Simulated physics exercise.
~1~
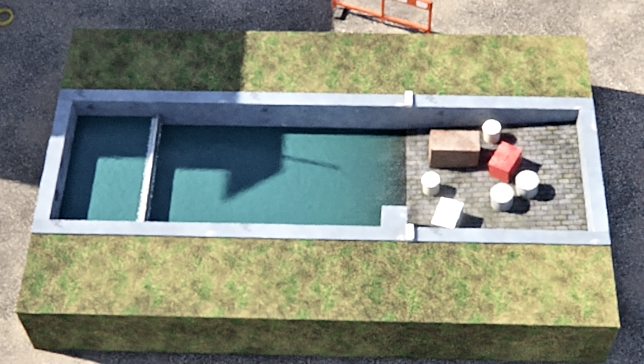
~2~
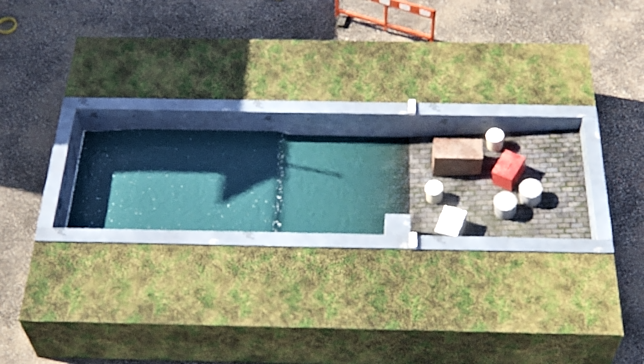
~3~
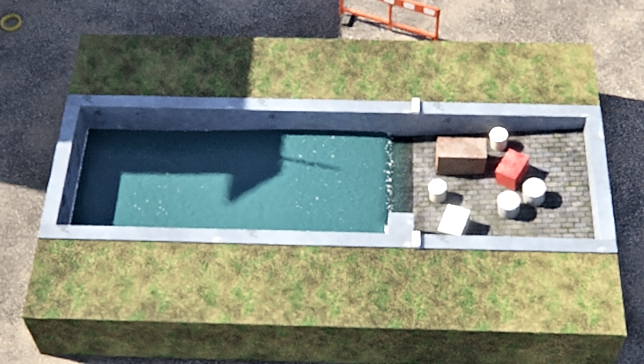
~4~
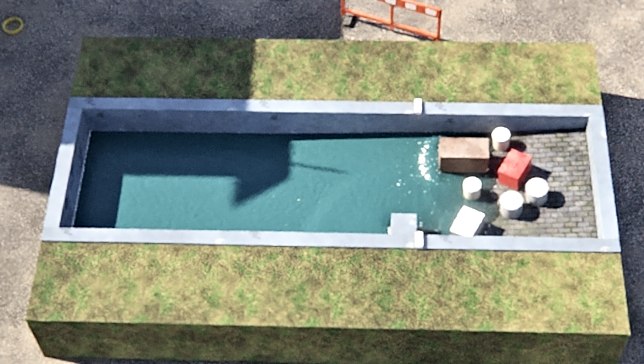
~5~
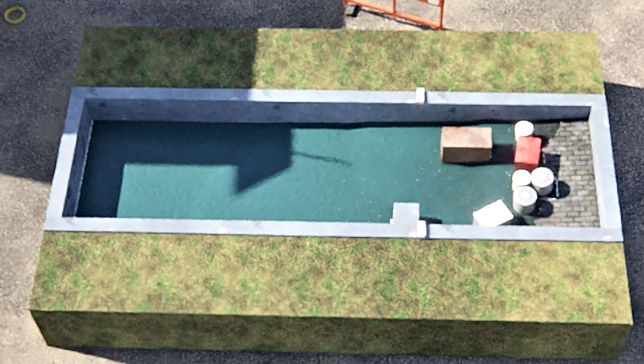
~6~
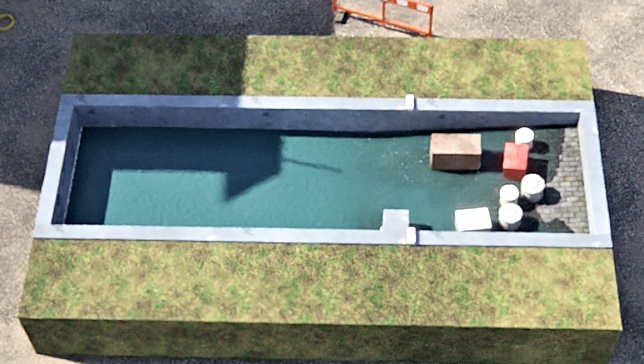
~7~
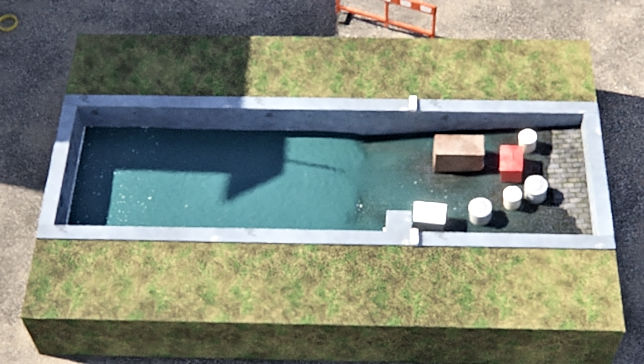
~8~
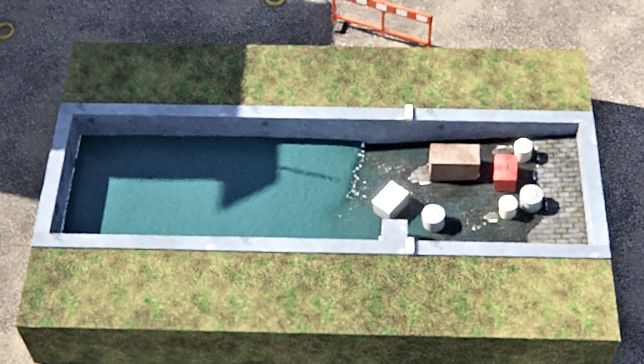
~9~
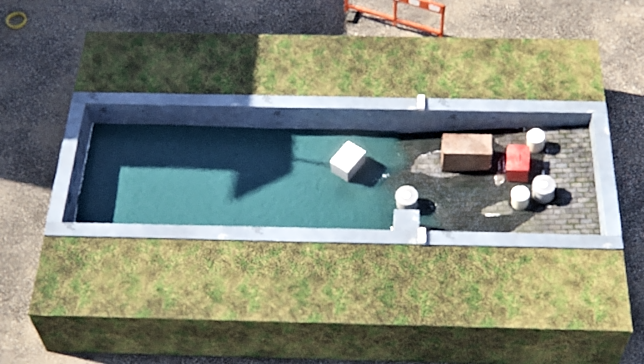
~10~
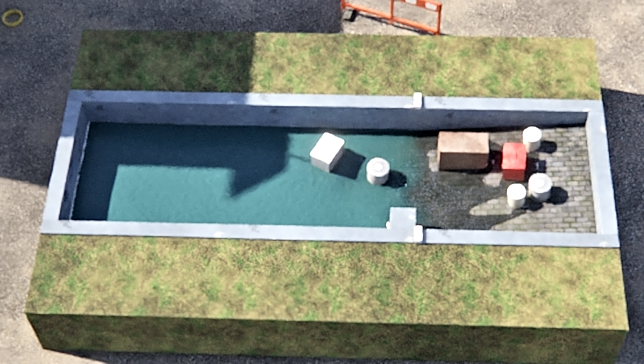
Water surging up a paved slope in a walled basin, nudging tubs and chests, then draining back with a white chest and tub.
